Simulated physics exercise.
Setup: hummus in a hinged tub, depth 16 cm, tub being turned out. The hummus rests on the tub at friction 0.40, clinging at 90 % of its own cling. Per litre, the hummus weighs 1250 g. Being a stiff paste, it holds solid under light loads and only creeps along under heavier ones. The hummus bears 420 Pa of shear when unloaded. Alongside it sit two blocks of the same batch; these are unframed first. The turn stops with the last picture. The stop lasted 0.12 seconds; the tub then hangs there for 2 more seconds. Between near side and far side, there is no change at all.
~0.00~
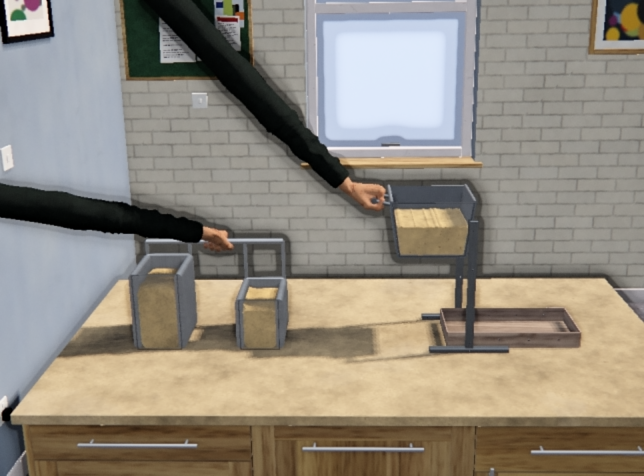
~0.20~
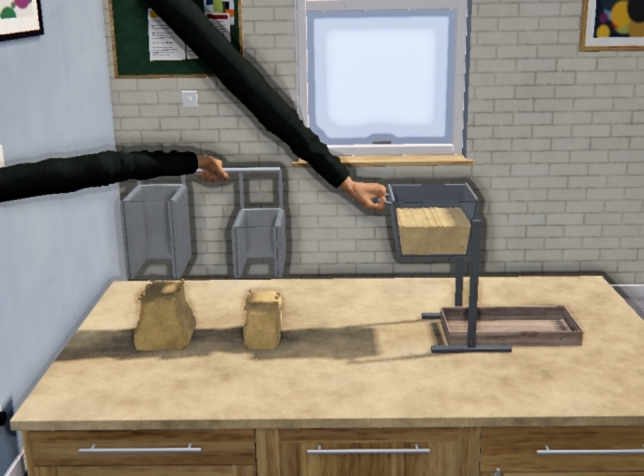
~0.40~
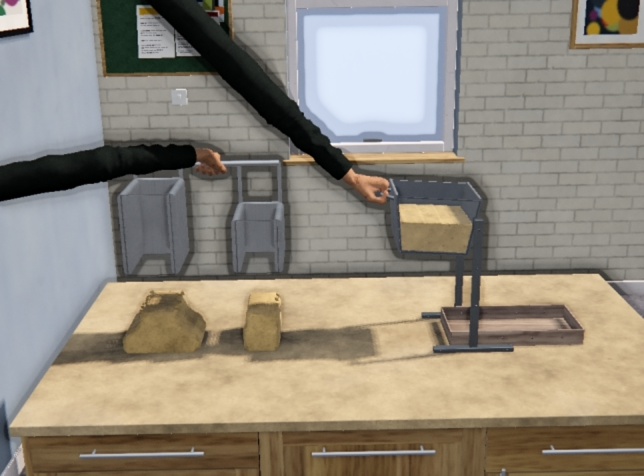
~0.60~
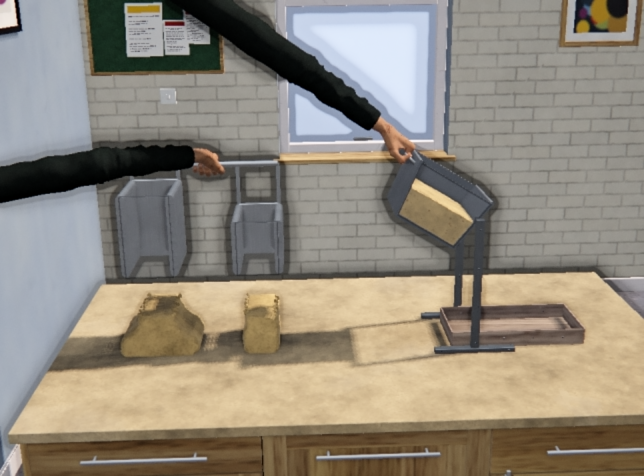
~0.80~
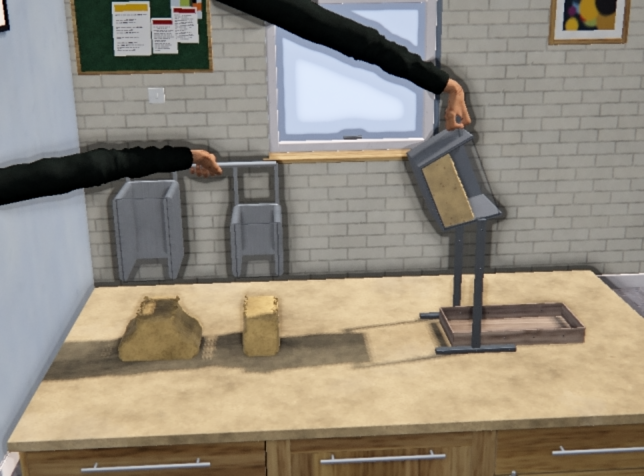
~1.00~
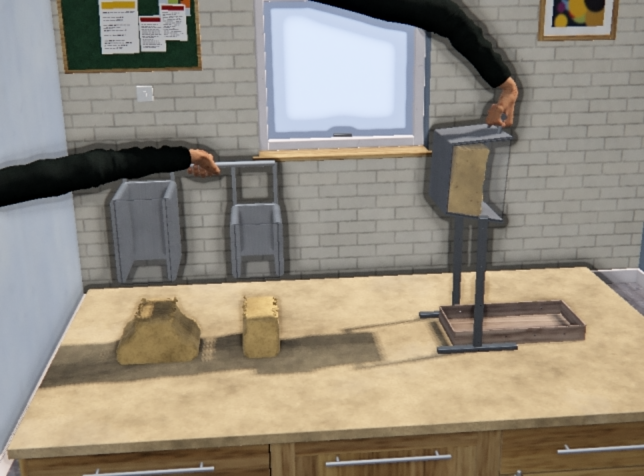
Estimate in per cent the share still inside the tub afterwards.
I would say about 51 percent.
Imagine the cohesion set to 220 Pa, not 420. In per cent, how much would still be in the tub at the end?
In that case close to 35 in a hundred.
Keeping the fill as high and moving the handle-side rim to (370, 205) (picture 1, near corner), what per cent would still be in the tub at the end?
That would leave about 35 % in the tub.
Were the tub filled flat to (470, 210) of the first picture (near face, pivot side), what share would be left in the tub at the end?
That gives some 30 %.
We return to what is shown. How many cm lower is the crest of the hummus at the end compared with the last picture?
Roughly 13 cm.
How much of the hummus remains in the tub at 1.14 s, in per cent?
100 %, roughly.
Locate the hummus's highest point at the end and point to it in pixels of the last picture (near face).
Around (471, 193).
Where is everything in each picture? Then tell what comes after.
Handle-side rim at (393, 202), tilt 0 degrees; crest of the hummus at (444, 226); block heights 20 cm, 13 cm (left to right), in the first frame.
Handle-side rim at (395, 202), tilt 0 degrees; crest of the hummus at (446, 225); block heights 17 cm, 13 cm (left to right), in the second frame.
Handle-side rim at (399, 196), tilt 4 degrees; crest of the hummus at (404, 222); block heights 13 cm, 12 cm (left to right), in the third frame.
Handle-side rim at (423, 163), tilt 32 degrees; crest of the hummus at (415, 189); block heights 13 cm, 12 cm (left to right), in the fourth frame.
Handle-side rim at (473, 139), tilt 68 degrees; crest of the hummus at (450, 155); block heights 13 cm, 12 cm (left to right), in the fifth frame.
Handle-side rim at (511, 140), tilt 93 degrees; crest of the hummus at (463, 149); block heights 13 cm, 12 cm (left to right), in the sixth frame.
After 1.14 s, the tub is at 93 degrees and holds 100 %.
After 1.31 s, the tub is at 93 degrees and holds 57 %.
After 1.48 s, the tub is at 93 degrees and holds 51 %.
After 1.65 s, the tub is at 93 degrees and holds 51 %.
After 3.00 s, the tub is at 93 degrees and holds 51 %.
